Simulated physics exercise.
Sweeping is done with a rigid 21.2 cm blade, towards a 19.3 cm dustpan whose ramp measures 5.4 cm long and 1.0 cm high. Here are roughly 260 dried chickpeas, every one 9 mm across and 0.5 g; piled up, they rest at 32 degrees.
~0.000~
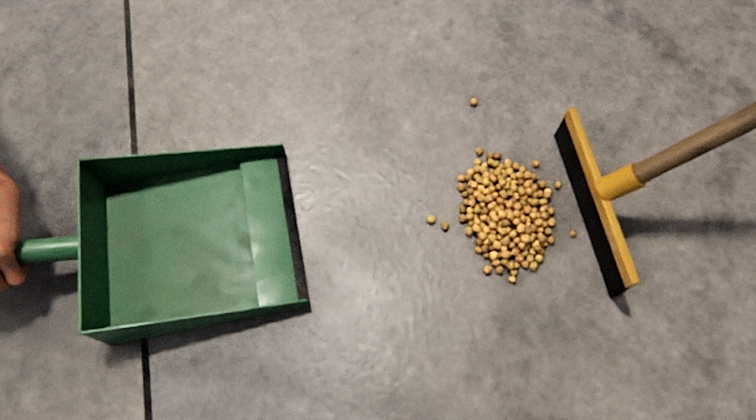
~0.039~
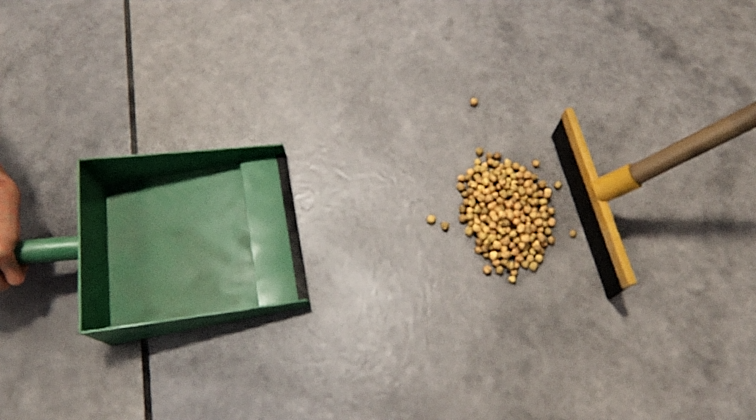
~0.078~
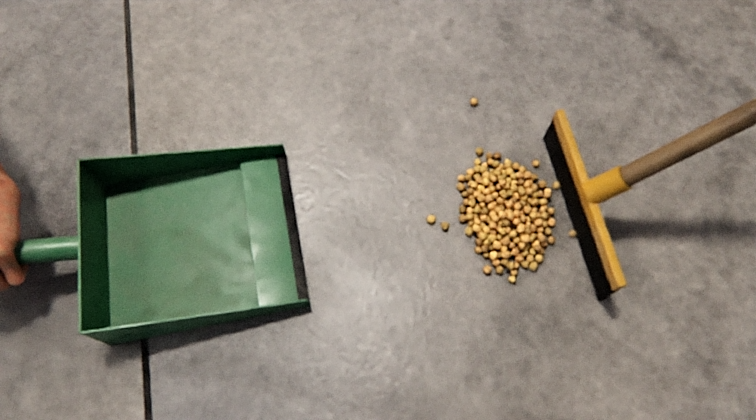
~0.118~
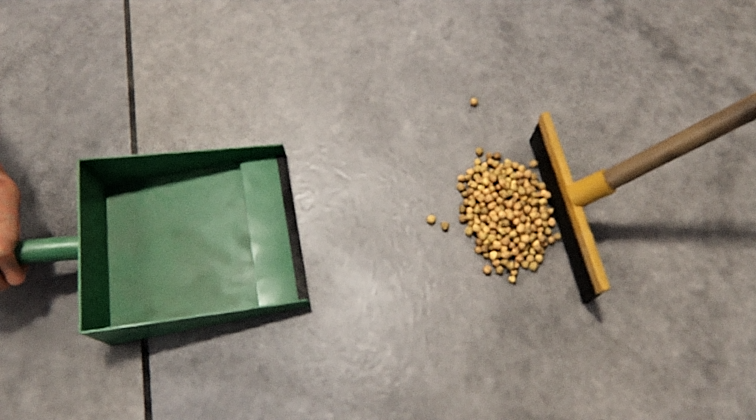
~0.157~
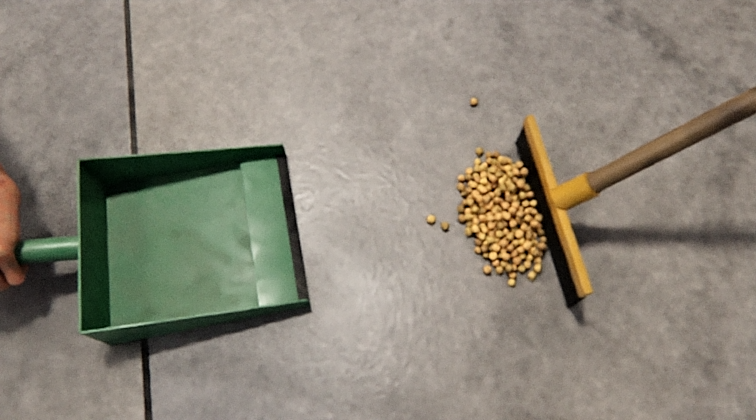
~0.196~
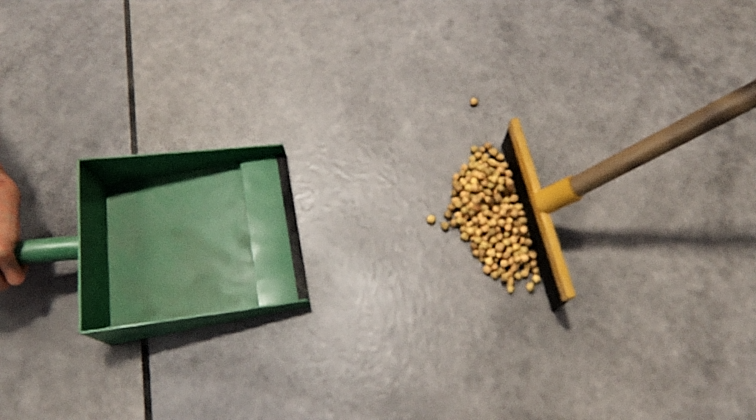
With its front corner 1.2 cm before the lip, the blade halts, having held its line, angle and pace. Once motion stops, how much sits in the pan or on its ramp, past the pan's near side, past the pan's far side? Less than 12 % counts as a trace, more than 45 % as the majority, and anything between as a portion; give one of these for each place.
Pan - the majority, near side - a portion, far side - a trace.
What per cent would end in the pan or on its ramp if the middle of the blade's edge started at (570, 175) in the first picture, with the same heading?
It would come to about 65 in a hundred.
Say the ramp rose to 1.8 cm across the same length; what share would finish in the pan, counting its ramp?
Estimate with the new ramp: Some 45 in a hundred.
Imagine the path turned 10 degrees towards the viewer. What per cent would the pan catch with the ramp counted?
I'd put it at close to 30 percent.
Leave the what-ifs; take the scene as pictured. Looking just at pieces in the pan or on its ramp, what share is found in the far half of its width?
Something like 30 per cent of the catch.
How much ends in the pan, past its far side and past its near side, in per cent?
The pan ends at 55 per cent, the near side at 20 per cent and the far side at 0 per cent.
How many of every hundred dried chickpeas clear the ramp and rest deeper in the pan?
It comes to some 15 per cent.
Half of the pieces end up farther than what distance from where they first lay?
Median: Approx. 28 cm.
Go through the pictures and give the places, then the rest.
The first frame shows blade from (630, 282) to (570, 115), moved 0.0 cm, 0 of the pieces shifted so far; middle of the pieces at (511, 210); pan at (187, 246).
The second frame shows blade from (627, 283) to (567, 116), moved 0.4 cm, 0 of the pieces shifted so far; middle of the pieces at (511, 210).
The third frame shows blade from (617, 285) to (558, 118), moved 1.4 cm, 0 of the pieces shifted so far; middle of the pieces at (511, 210).
The fourth frame shows blade from (601, 289) to (544, 120), moved 3.2 cm, 6 of the pieces shifted so far; middle of the pieces at (511, 210).
The fifth frame shows blade from (584, 293) to (528, 123), moved 5.1 cm, 160 of the pieces shifted so far; middle of the pieces at (502, 211).
The sixth frame shows blade from (567, 296) to (513, 126), moved 6.9 cm, 251 of the pieces shifted so far; middle of the pieces at (489, 214); pan at (187, 246). The blade's pace is about 0.47 m/s.
Then, at 0.46 s, middle of the blade 14 cm from the lip; 0 % over the lip, far side 0 %, near side 15 %.
After 0.63 s, middle of the blade 6 cm from the lip; 0 % over the lip, far side 0 %, near side 15 %.
After 0.93 s, middle of the blade 1 cm from the lip; 55 % over the lip, far side 0 %, near side 20 %.
By 1.4 s all is still; pan 55 %, near side 20 %, far side 0 %, in front of the lip or behind the blade 25 %.
